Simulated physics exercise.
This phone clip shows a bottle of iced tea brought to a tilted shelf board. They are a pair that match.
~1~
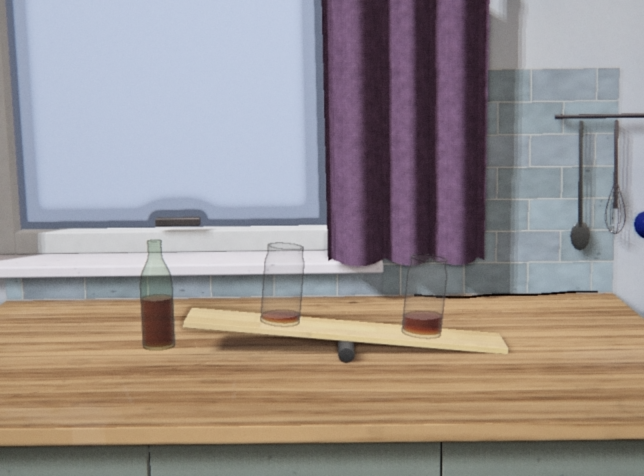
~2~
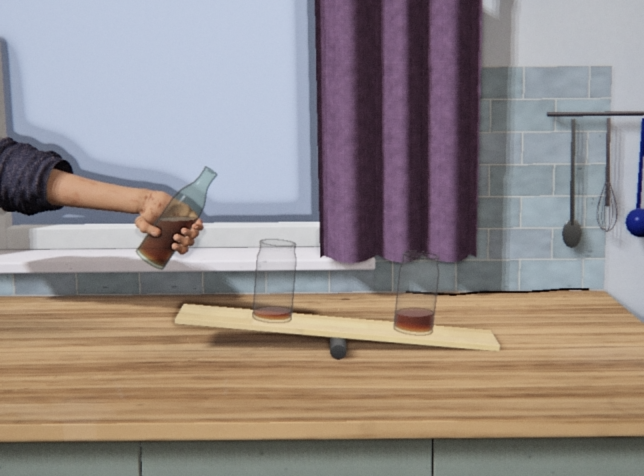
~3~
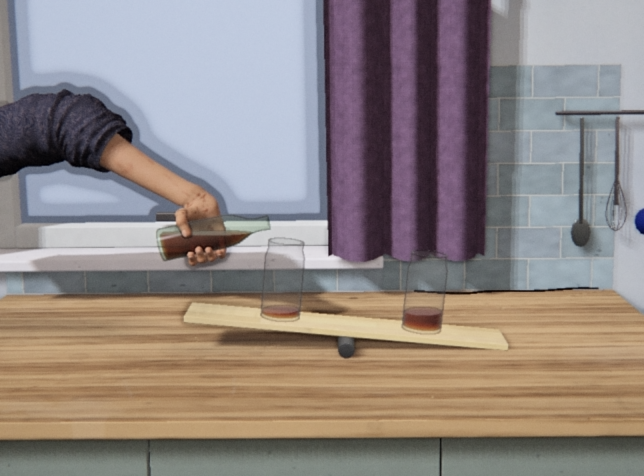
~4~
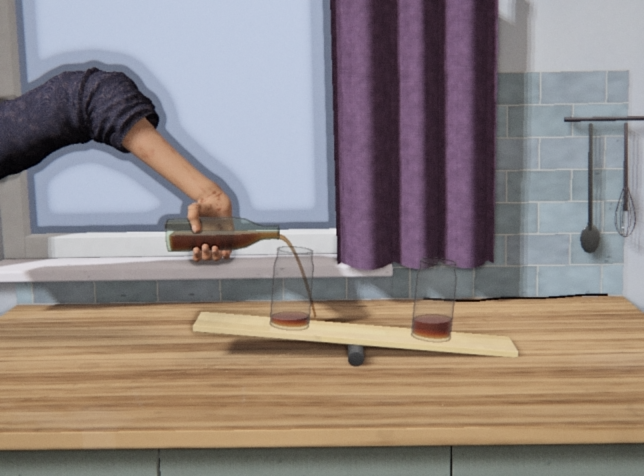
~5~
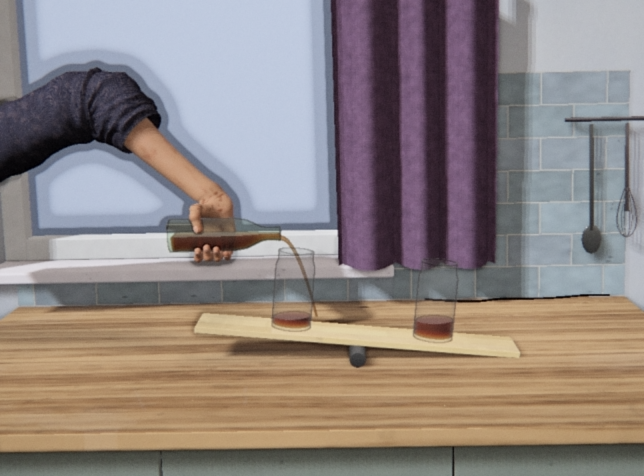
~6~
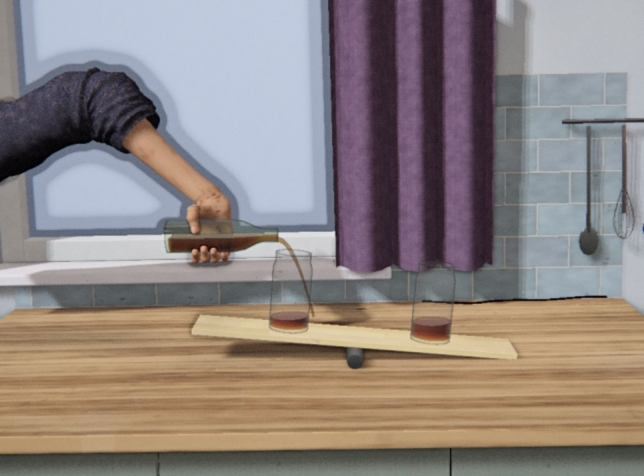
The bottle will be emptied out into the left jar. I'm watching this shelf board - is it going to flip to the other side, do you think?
Yes, it will flip.
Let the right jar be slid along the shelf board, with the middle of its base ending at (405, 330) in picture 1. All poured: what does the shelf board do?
Observed after: Turns over.
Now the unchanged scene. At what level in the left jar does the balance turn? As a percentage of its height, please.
I'd put it at roughly 25 percent.
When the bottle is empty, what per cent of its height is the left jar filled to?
Some 50 per cent.
A moment on, the left jar is about a third full; the shelf board has swung over, and that end is down.
Further on, the left jar is about half full; the shelf board has swung over, and that end is down.
When it is over, the left jar is about half full; the shelf board has swung over, and that end is down.
